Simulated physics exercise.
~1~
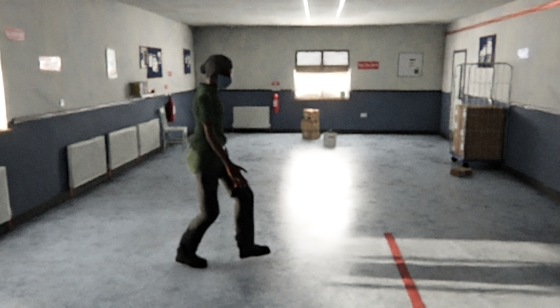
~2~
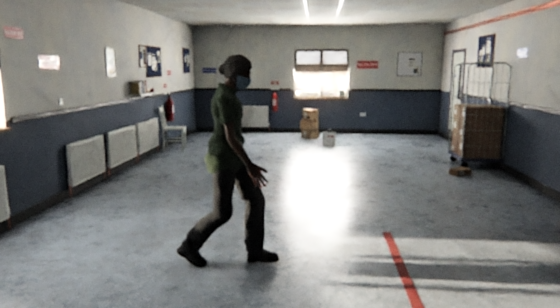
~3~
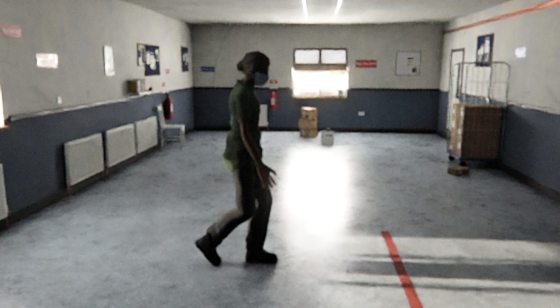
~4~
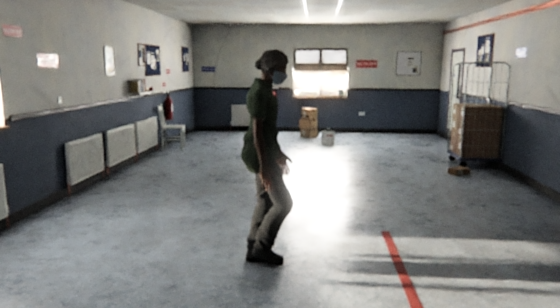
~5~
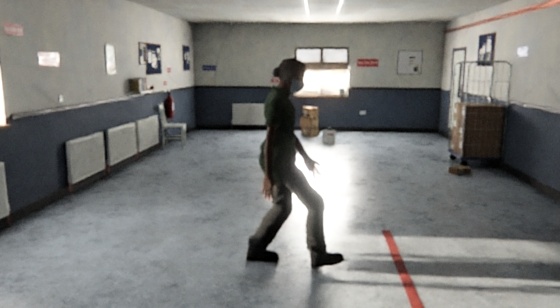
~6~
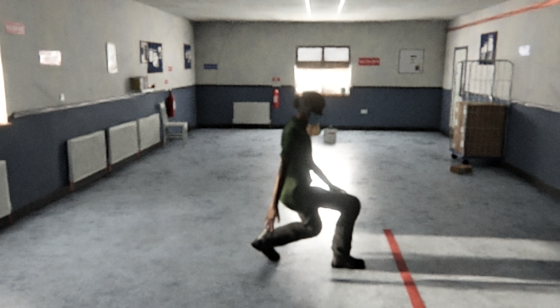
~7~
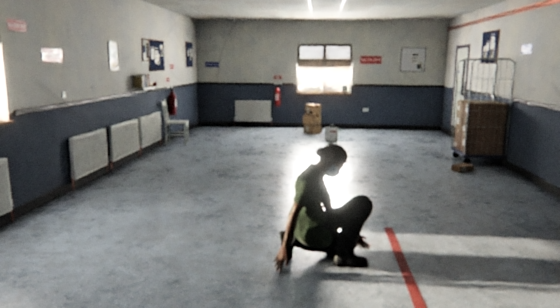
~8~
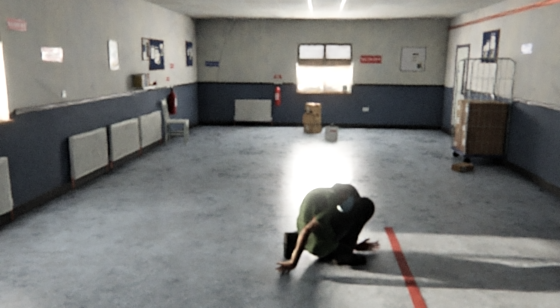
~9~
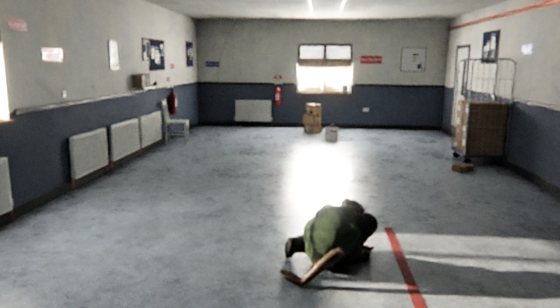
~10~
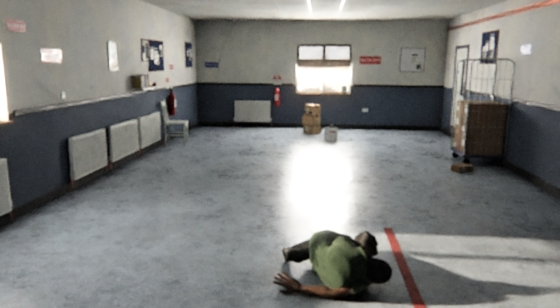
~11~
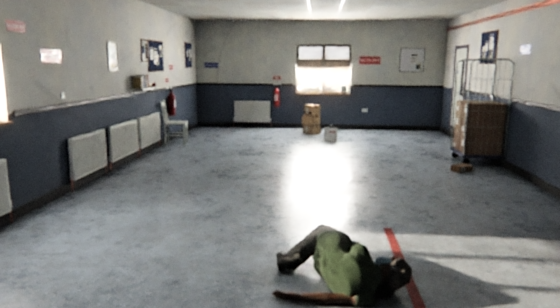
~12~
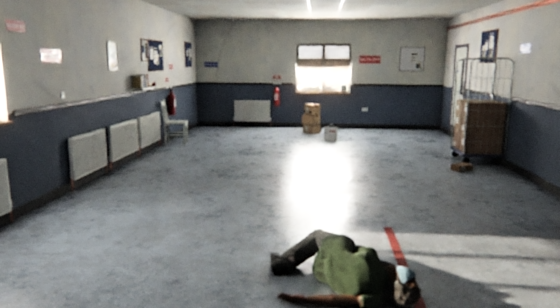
A masked person walks right, crumples to the floor and ends lying by a red strip.
